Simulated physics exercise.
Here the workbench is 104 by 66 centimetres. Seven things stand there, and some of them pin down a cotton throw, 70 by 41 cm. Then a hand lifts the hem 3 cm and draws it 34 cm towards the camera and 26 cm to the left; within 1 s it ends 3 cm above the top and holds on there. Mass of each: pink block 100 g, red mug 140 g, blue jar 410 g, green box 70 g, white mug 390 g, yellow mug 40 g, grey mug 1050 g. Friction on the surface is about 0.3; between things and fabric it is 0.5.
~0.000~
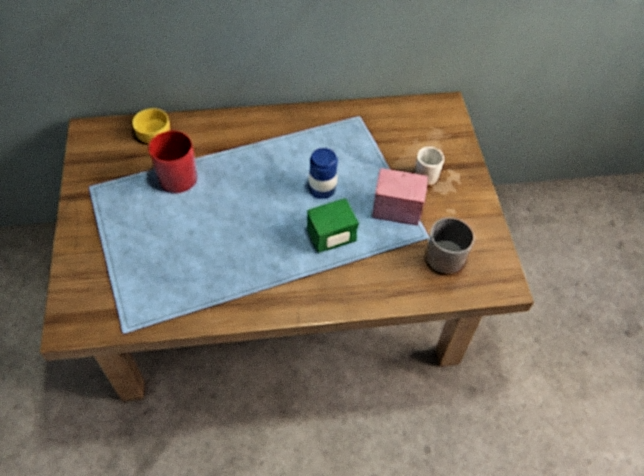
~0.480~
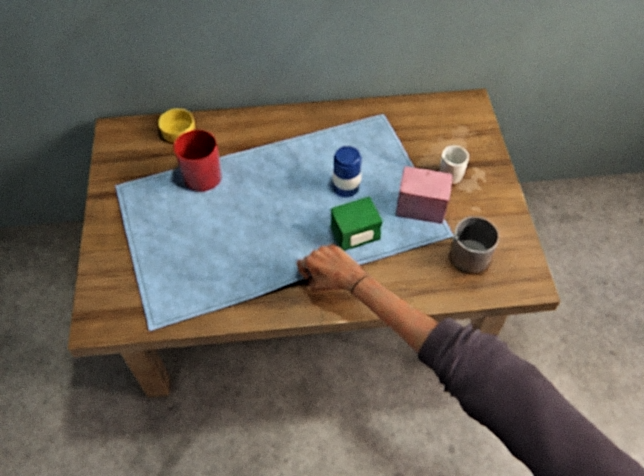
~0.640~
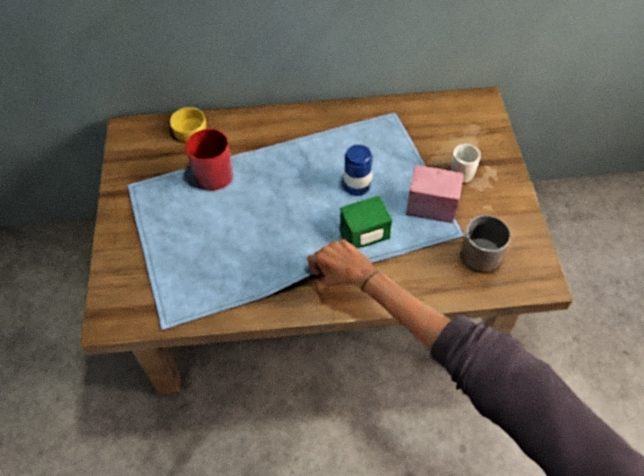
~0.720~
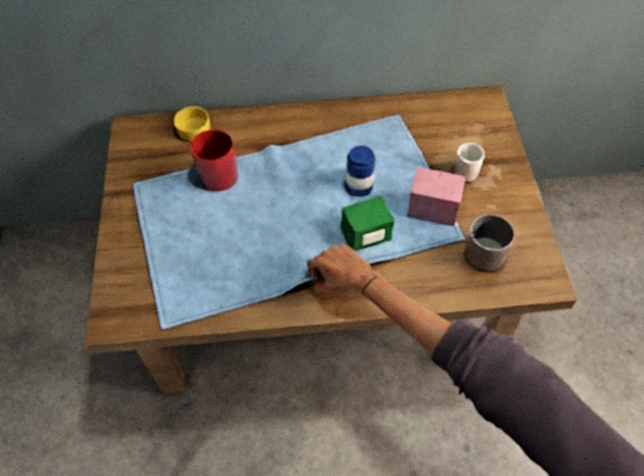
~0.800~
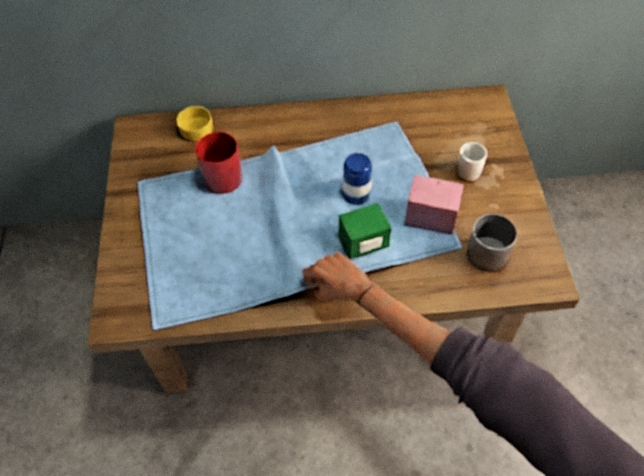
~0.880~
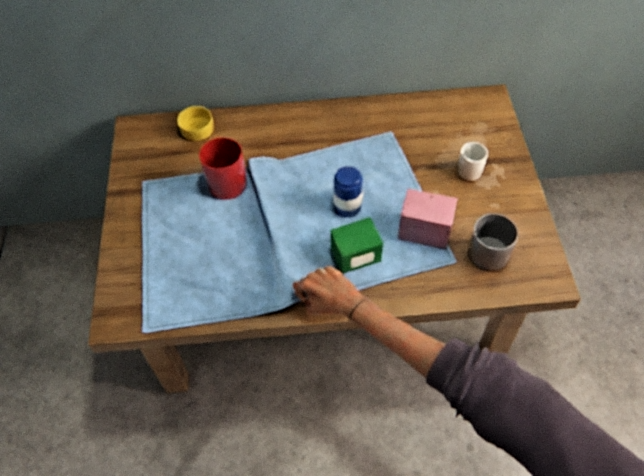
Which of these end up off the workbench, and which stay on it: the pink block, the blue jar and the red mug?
Pink block off, blue jar off, red mug on.
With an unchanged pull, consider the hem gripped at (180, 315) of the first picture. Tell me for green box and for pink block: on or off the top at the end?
Note - green box: Off the top; pink block: Off the top.
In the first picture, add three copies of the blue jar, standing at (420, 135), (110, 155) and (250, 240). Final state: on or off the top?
Taking them one by one: Is left on top, then is left on top, then is lost.
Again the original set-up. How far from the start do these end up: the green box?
As for the green box, it finishes off the top.
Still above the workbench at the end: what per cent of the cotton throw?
Some 25 in a hundred.
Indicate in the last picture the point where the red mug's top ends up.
The top ends up close to (177, 261) in the last picture.
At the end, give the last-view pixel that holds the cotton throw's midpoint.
Close to (199, 352) in pixels.
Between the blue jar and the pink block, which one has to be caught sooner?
First: Pink.
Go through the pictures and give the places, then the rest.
The first frame shows pink block (402, 185); blue jar (324, 156); red mug (170, 146); cotton throw corners (124, 333) (90, 187) (360, 117).
The second frame shows cotton throw corners (150, 330) (116, 186); grip (308, 277).
The third frame shows cotton throw corners (163, 329) (128, 185); grip (318, 273).
The fourth frame shows blue jar (361, 154); red mug (212, 145); green box (367, 214); cotton throw corners (162, 329) (133, 184); grip (318, 277).
The fifth frame shows blue jar (358, 162); red mug (216, 147); green box (365, 222); cotton throw corners (154, 330) (138, 182); grip (314, 286).
The sixth frame shows pink block (429, 207); blue jar (348, 175); red mug (220, 153); cotton throw corners (143, 333) (143, 182) (391, 132) (456, 263); grip (305, 300).
By 1.1 s, 95 % of the cotton throw is still over the top; pink block 19 cm off its start, blue jar 19 cm off its start, red mug 10 cm off its start.
By 1.2 s, 70 % of the cotton throw is still over the top; pink block 32 cm off its start, blue jar 31 cm off its start, red mug 19 cm off its start.
By 1.4 s, 50 % of the cotton throw is still over the top; pink block over the edge, blue jar 43 cm off its start at (272, 301), red mug 28 cm off its start at (186, 242).
By 1.6 s, 35 % of the cotton throw is still over the top; pink block over the edge, blue jar over the edge, red mug 31 cm off its start.
By 3.2 s, 25 % of the cotton throw is still over the top; blue jar over the edge, pink block over the edge, red mug 33 cm off its start at (177, 261), green box over the edge.
